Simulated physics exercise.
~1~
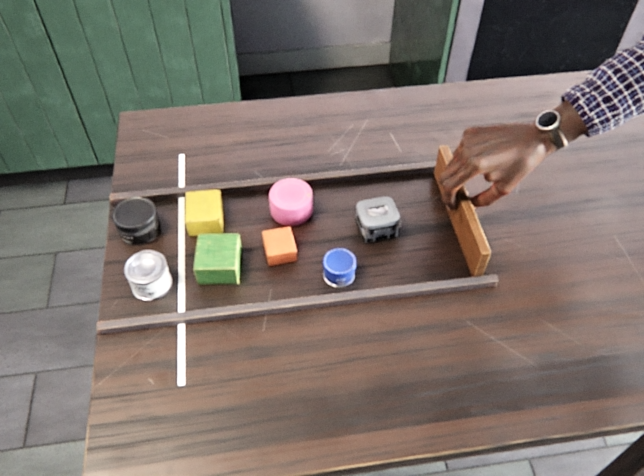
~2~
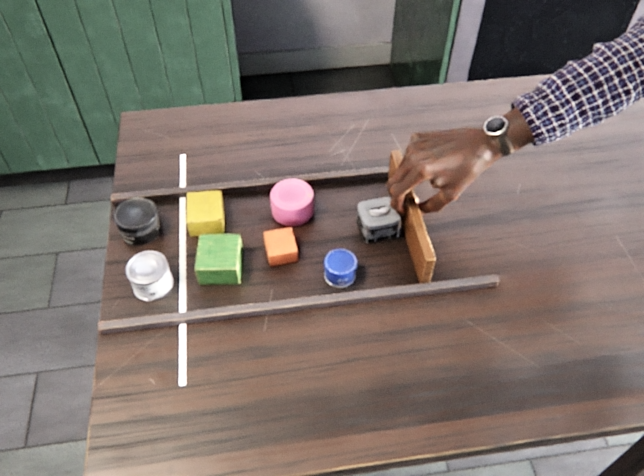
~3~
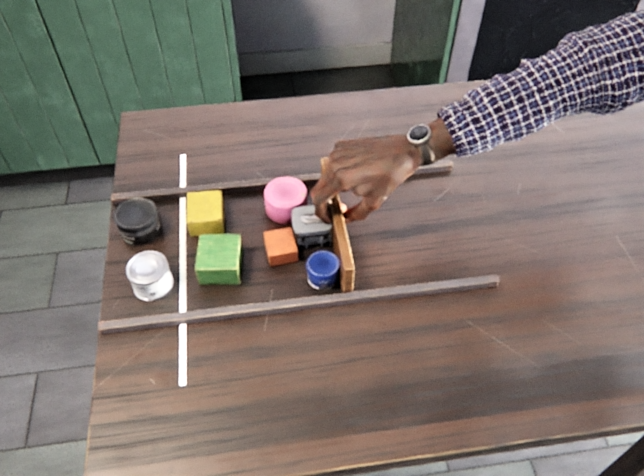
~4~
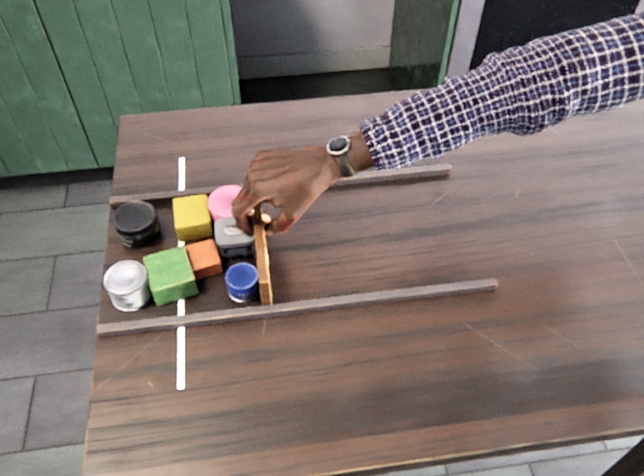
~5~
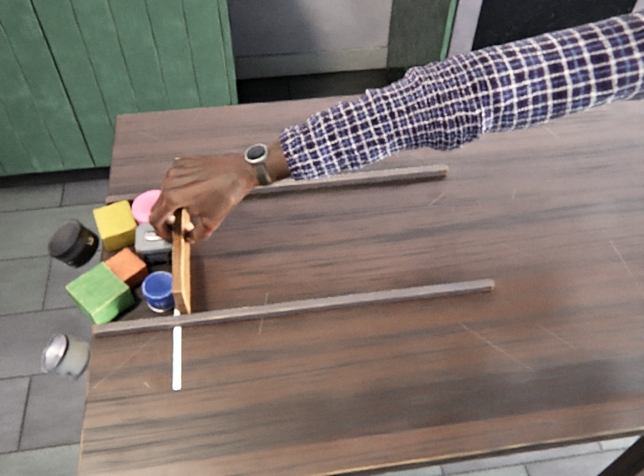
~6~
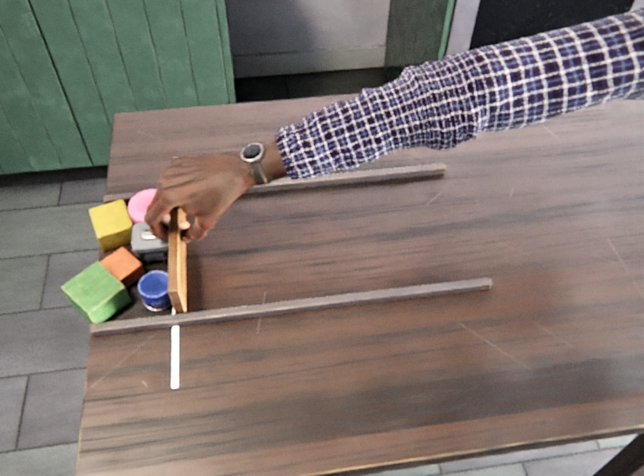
A wooden board, held upright by a hand, sweeps left between two rails on a table, gathering blocks, pots and a grey case, and stops near the tape as the white pot and black tub go over the left edge while the rest stay bunched there.
